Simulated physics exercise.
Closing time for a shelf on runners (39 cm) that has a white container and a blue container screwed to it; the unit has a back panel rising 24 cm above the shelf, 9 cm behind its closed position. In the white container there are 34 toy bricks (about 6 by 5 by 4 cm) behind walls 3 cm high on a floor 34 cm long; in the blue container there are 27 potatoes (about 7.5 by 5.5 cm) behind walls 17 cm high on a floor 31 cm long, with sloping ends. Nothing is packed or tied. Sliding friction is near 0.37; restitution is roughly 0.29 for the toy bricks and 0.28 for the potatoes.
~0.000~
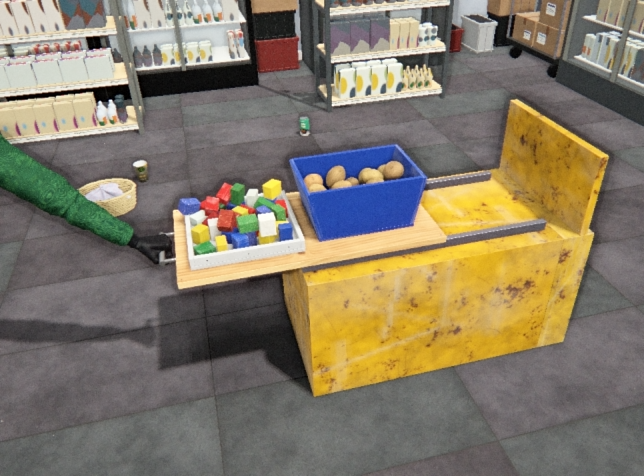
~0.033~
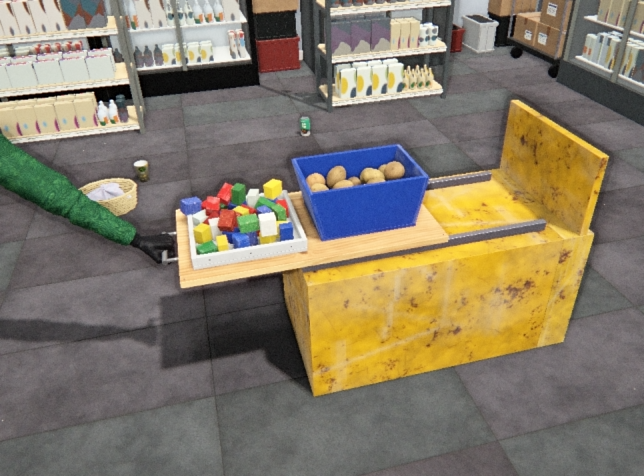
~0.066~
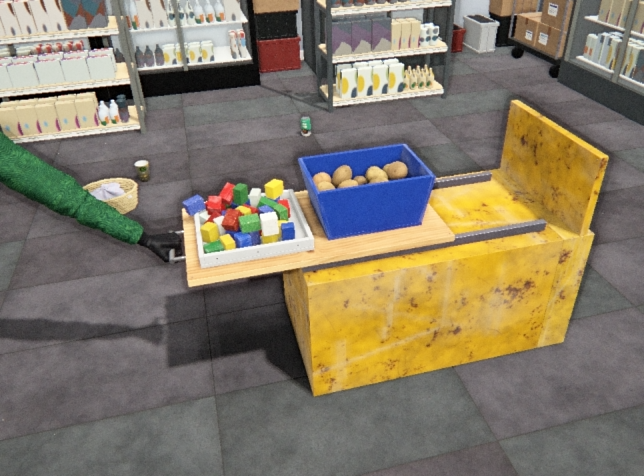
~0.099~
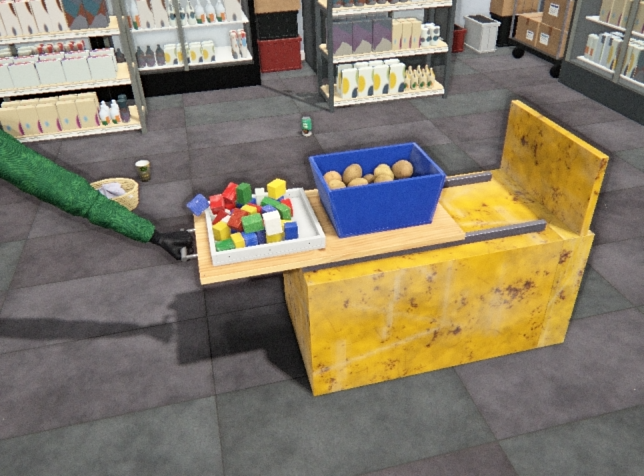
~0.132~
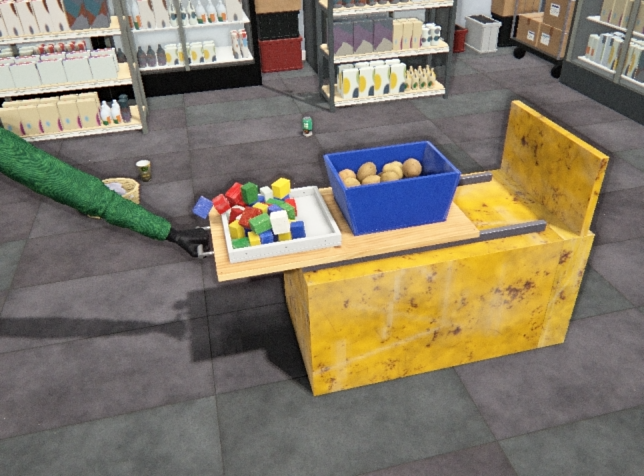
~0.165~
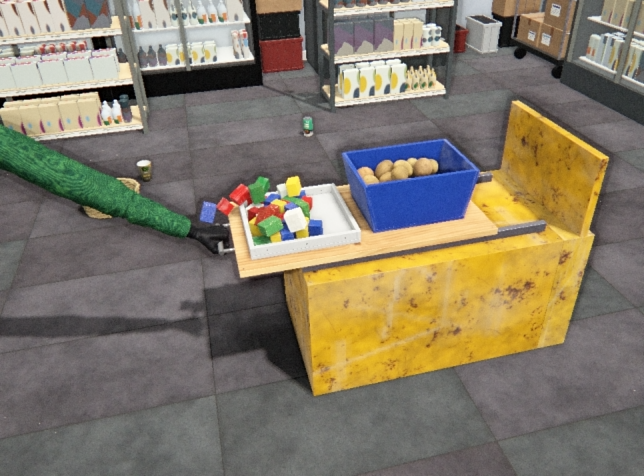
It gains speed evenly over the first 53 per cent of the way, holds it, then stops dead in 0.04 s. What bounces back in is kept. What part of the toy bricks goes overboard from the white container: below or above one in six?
It sheds more than one in six of them.
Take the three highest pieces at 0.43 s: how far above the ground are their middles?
About 76 cm.
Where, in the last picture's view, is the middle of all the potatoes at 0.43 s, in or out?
Near (478, 171).
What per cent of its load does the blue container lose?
Blue container 0 per cent.
After 0.23 s, end of travel.
After 0.31 s, the white container is down by 7 of 34 and the blue container has all 27.
After 0.43 s, the white container is down by 9 of 34 and the blue container has all 27.
After 0.65 s, the white container is down by 12 of 34 and the blue container has all 27.
When it is over (at 1.08 s), the white container is down by 12 of 34 and the blue container has all 27. Asked share, 12 of 34, 35 per cent.
